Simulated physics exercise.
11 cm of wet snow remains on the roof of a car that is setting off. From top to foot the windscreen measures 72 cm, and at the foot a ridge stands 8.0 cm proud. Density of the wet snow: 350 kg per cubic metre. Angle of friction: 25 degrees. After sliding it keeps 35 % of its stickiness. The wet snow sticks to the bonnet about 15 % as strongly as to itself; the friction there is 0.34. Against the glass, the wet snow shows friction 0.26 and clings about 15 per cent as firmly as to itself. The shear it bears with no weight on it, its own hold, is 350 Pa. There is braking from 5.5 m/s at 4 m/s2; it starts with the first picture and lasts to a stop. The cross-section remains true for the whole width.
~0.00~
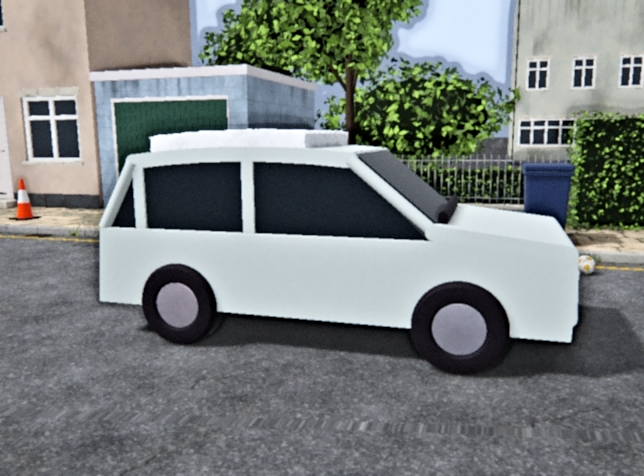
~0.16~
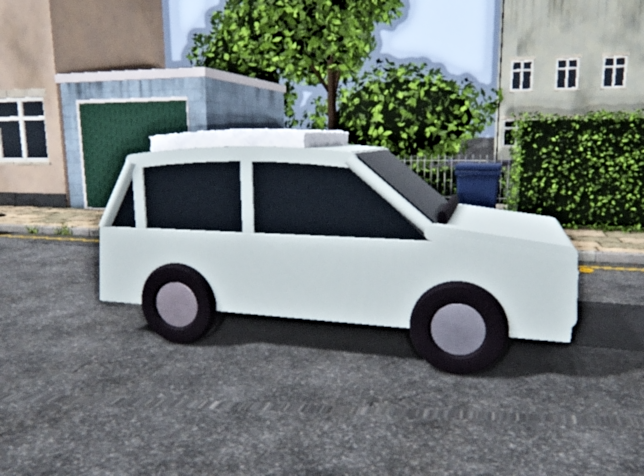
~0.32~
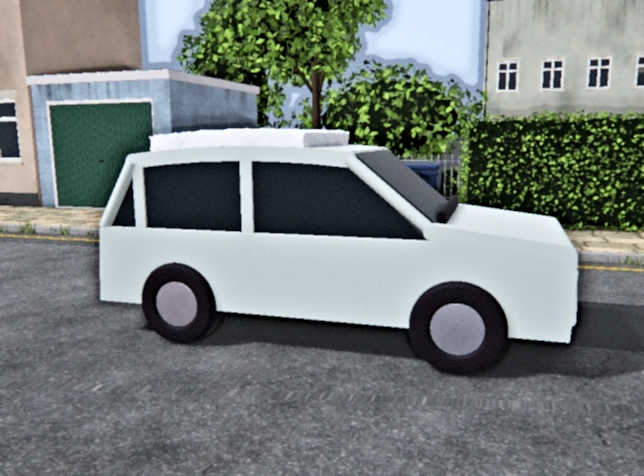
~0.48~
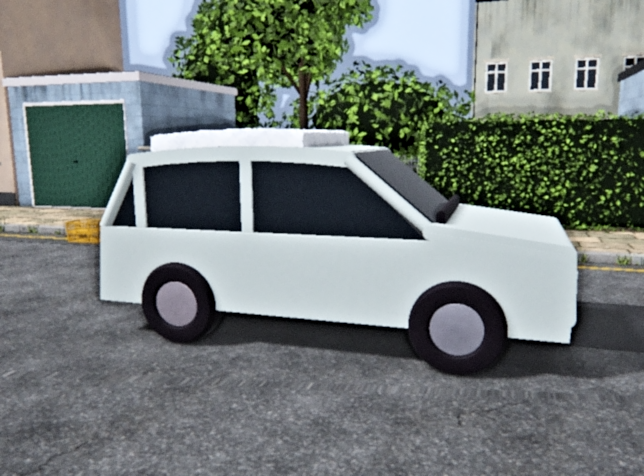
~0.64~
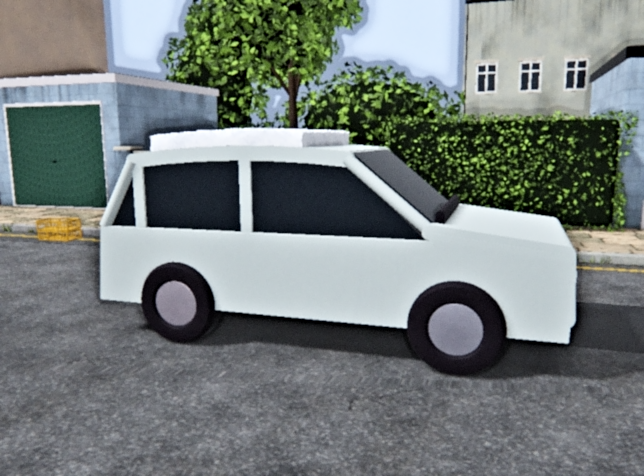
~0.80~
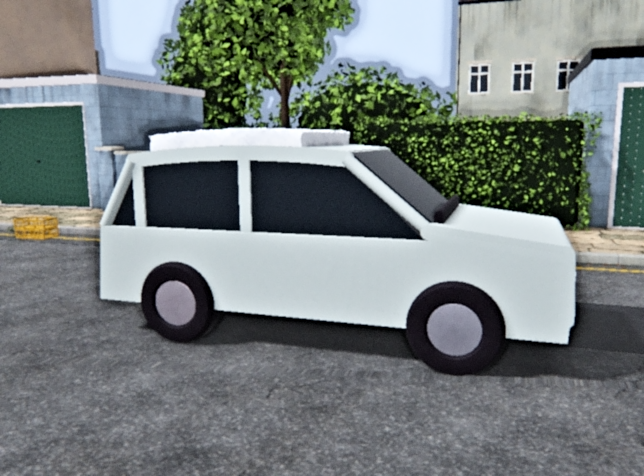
On a street lined with houses, garages and hedges, a white car with a slab of snow on its roof drove to the right, and the snow hardly shifted as the background slid past.
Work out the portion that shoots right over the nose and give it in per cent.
Close to 0 out of 100.
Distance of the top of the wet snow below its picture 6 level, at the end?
Measured change: Some 0 cm.
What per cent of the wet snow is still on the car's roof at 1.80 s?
It works out at roughly 100 percent.
By 1.26 s, all of the snow is on the roof, none on the glass, none on the bonnet and none has gone off the nose.
By 1.80 s, all of the snow is on the roof, none on the glass, none on the bonnet and none has gone off the nose.
By 2.34 s, all of the snow is on the roof, none on the glass, none on the bonnet and none has gone off the nose.
By 2.88 s, all of the snow is on the roof, none on the glass, none on the bonnet and none has gone off the nose.
By 2.98 s, at the end, all of the snow is on the roof, none on the glass, none on the bonnet and none has gone off the nose.
